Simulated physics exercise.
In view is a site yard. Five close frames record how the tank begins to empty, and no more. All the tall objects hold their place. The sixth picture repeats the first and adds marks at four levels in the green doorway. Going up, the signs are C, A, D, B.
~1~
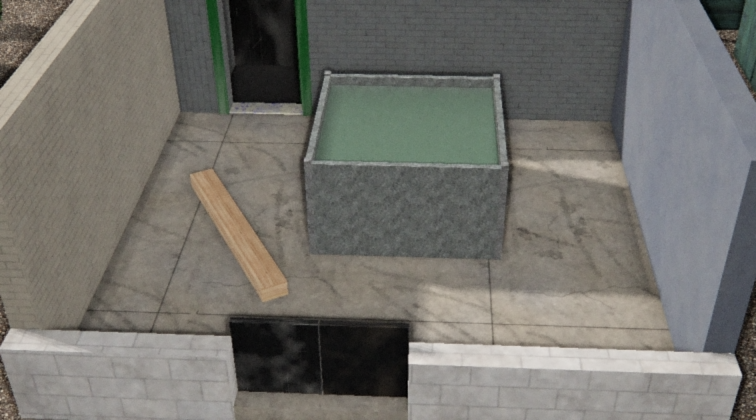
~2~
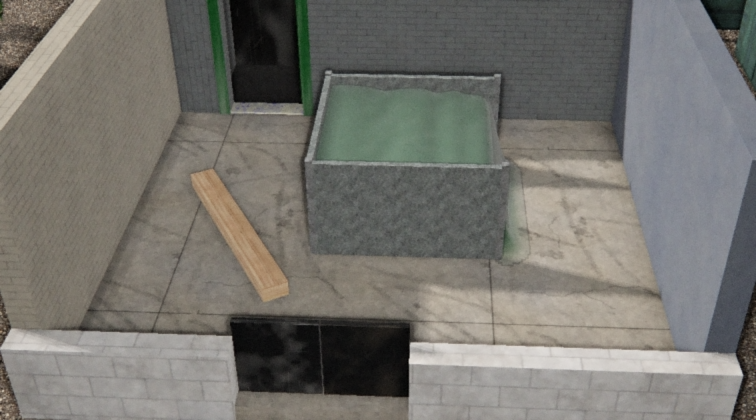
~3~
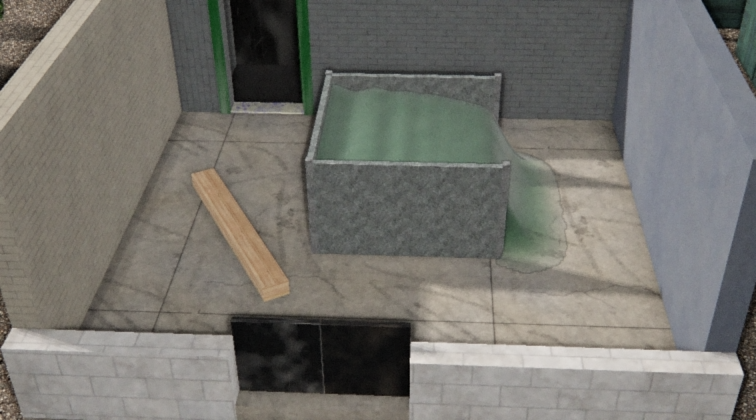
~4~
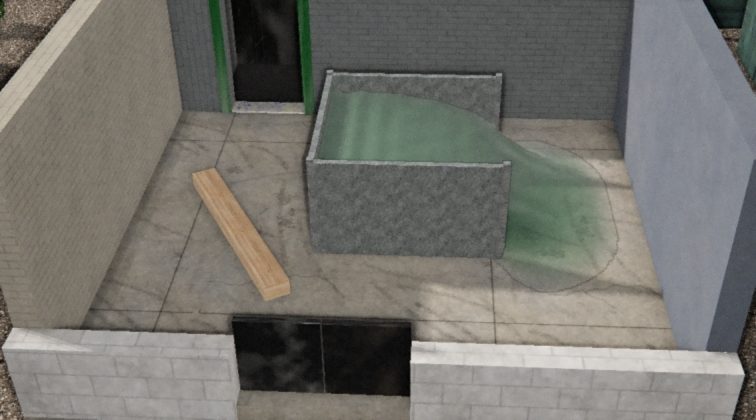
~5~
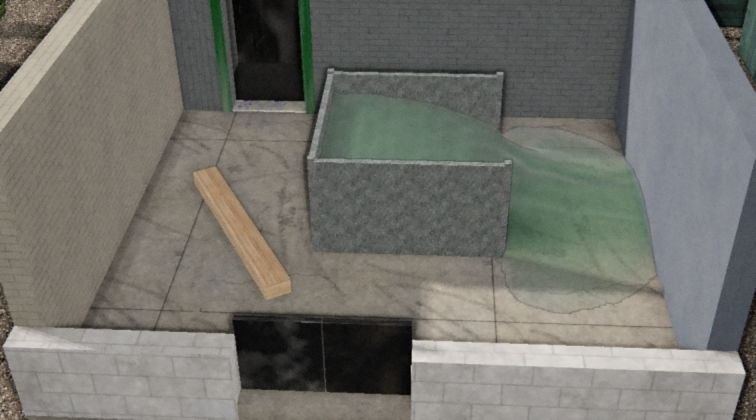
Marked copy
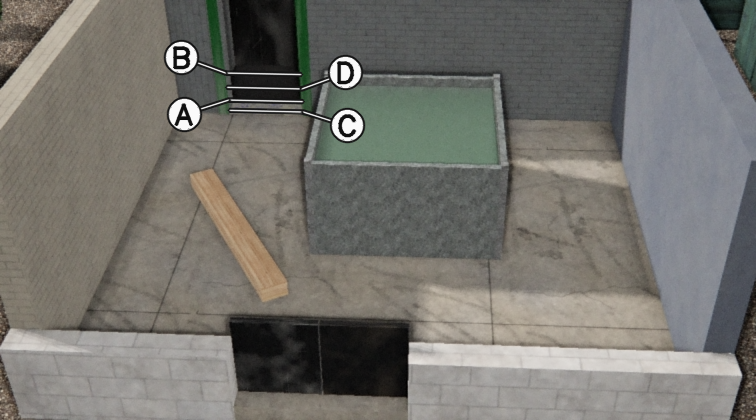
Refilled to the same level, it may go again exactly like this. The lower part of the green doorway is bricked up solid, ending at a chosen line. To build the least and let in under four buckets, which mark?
Choose A.
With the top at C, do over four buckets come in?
Yes, it does.
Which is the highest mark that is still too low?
It is C.
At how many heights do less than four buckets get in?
Three of them.
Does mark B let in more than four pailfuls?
No, that is safe.
On the marked copy, A at (265, 100); B at (263, 73); C at (266, 111); D at (264, 88); from the bottom up C, A, D, B.
With A, a bucket or two gets in.
With B, nothing gets over.
With C, some 20 bucketfuls get in.
With D, nothing gets over.
